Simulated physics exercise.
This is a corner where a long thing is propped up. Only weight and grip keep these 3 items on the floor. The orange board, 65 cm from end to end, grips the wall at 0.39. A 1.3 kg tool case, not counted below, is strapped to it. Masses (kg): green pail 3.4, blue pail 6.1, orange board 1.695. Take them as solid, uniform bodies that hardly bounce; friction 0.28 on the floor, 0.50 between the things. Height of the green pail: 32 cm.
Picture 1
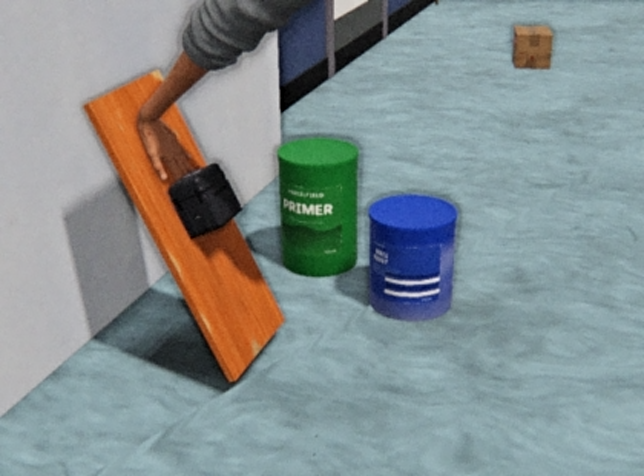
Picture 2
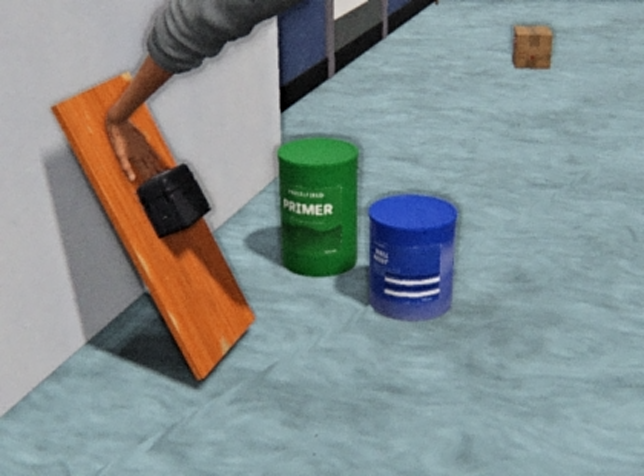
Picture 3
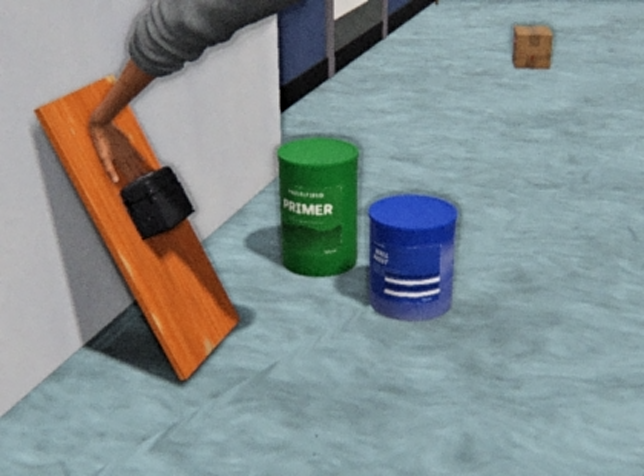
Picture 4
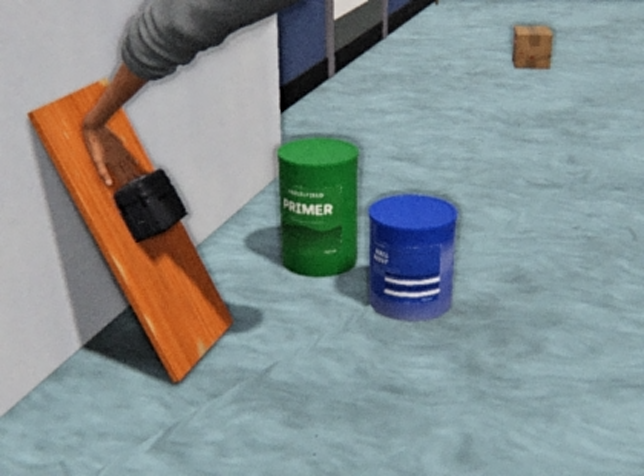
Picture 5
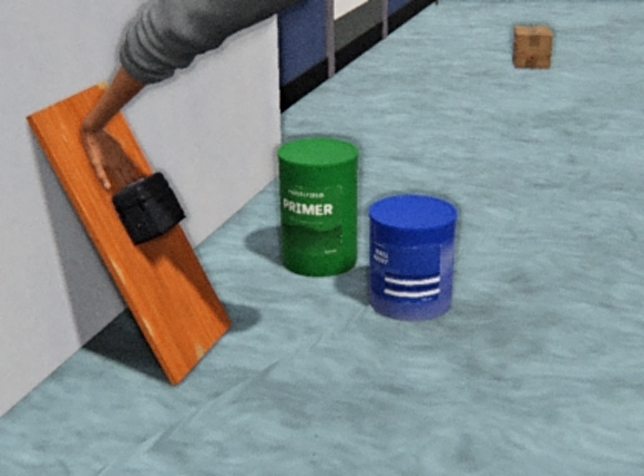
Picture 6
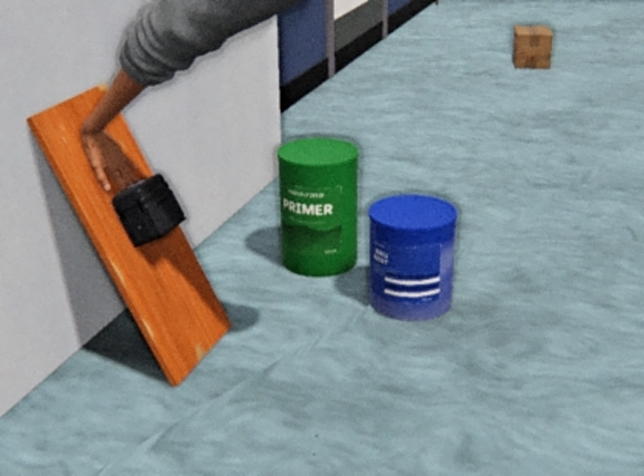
The clip opens on a hand holding a tilted orange board with a black case against it, beside a green pail and a blue pail. The hand moves the board a short way left until it leans on the pale wall, then stays on it, nearly motionless, while the pails remain still.
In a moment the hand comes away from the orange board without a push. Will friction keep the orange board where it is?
The board holds.
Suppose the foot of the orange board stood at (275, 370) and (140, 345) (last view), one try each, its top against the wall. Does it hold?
First, it gives way; second, it remains leaning.
Then, 0.40 s past the last view, nothing moves.
Then, 0.90 s past the last view, orange board resting near (138, 232).
Finally, all 3 still in place (within 10 cm). Final places as that camera would see them, orange board near (138, 232). The board remains leaning.
